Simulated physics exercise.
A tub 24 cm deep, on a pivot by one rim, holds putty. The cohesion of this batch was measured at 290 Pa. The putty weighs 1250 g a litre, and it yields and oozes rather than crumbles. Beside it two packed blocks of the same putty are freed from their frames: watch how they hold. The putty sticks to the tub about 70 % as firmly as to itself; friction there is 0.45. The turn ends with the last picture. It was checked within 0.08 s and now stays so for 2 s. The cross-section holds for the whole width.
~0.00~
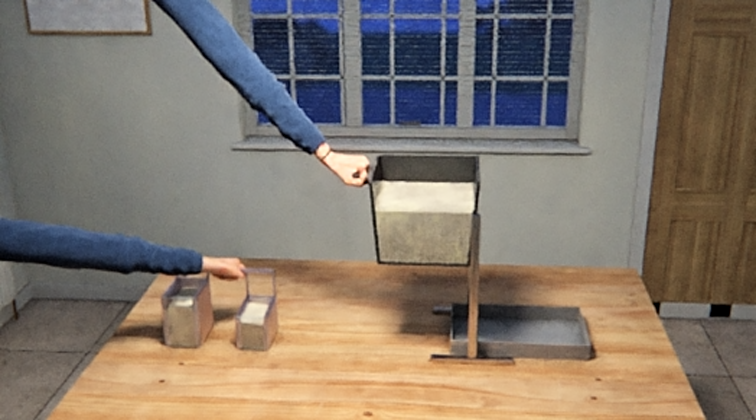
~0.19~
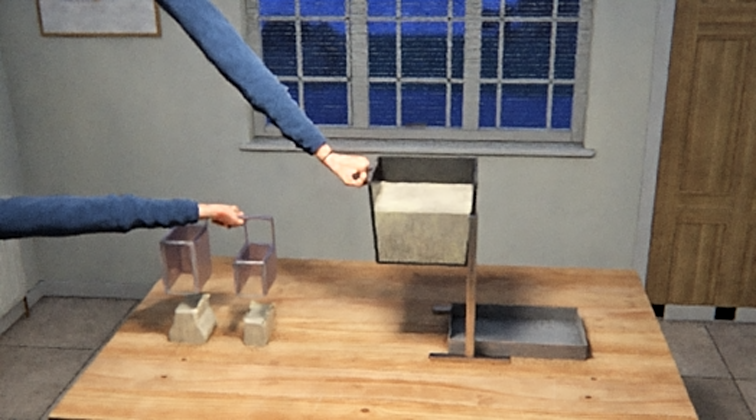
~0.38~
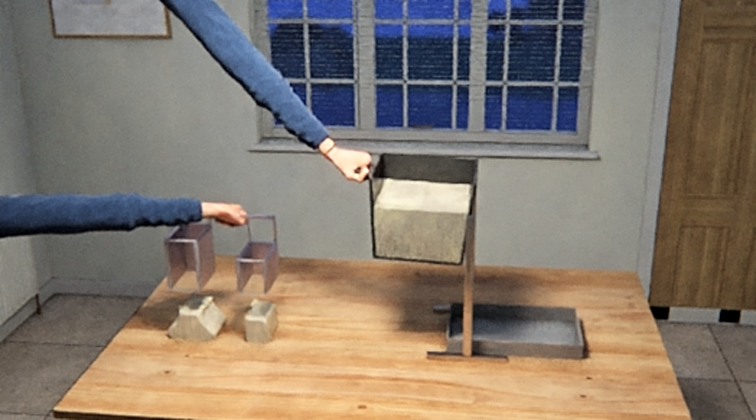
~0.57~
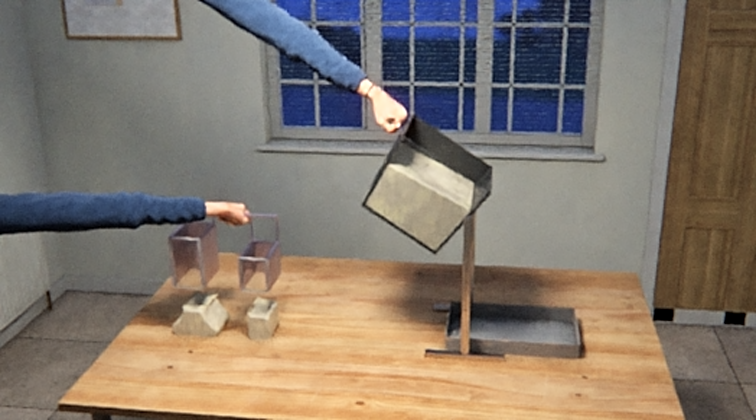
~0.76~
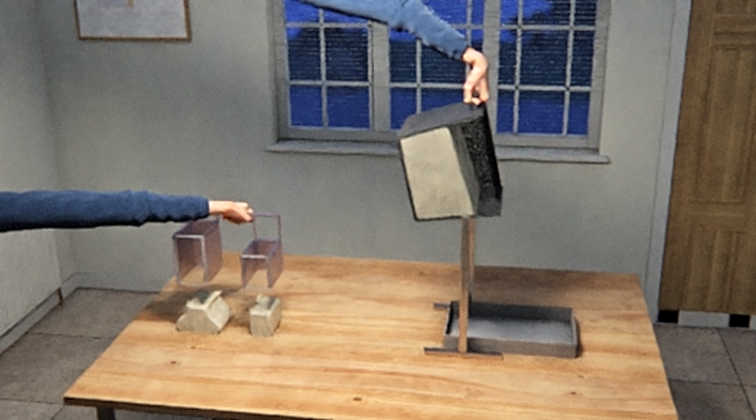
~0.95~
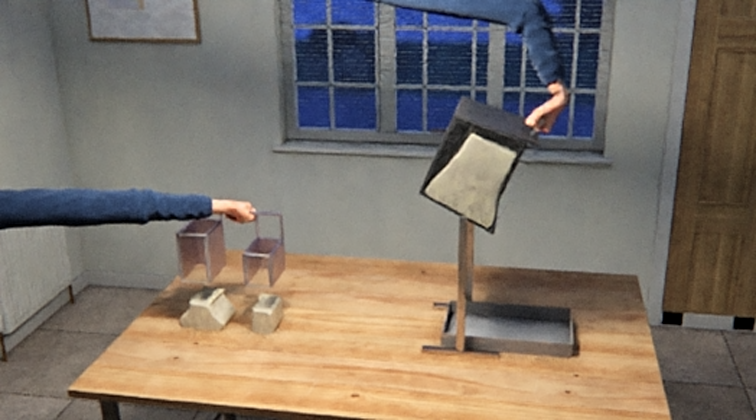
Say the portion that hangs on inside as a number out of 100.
About 0 %.
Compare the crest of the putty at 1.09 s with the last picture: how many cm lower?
Some 16 cm.
By 1.09 s, the tub is at 113 degrees and holds 39 %.
By 1.26 s, the tub is at 113 degrees and holds 8 %.
By 1.43 s, the tub is at 113 degrees and holds 0 %.
By 1.60 s, the tub is at 113 degrees and holds 0 %.
By 2.95 s, at the end, the tub is at 113 degrees and holds 0 %.
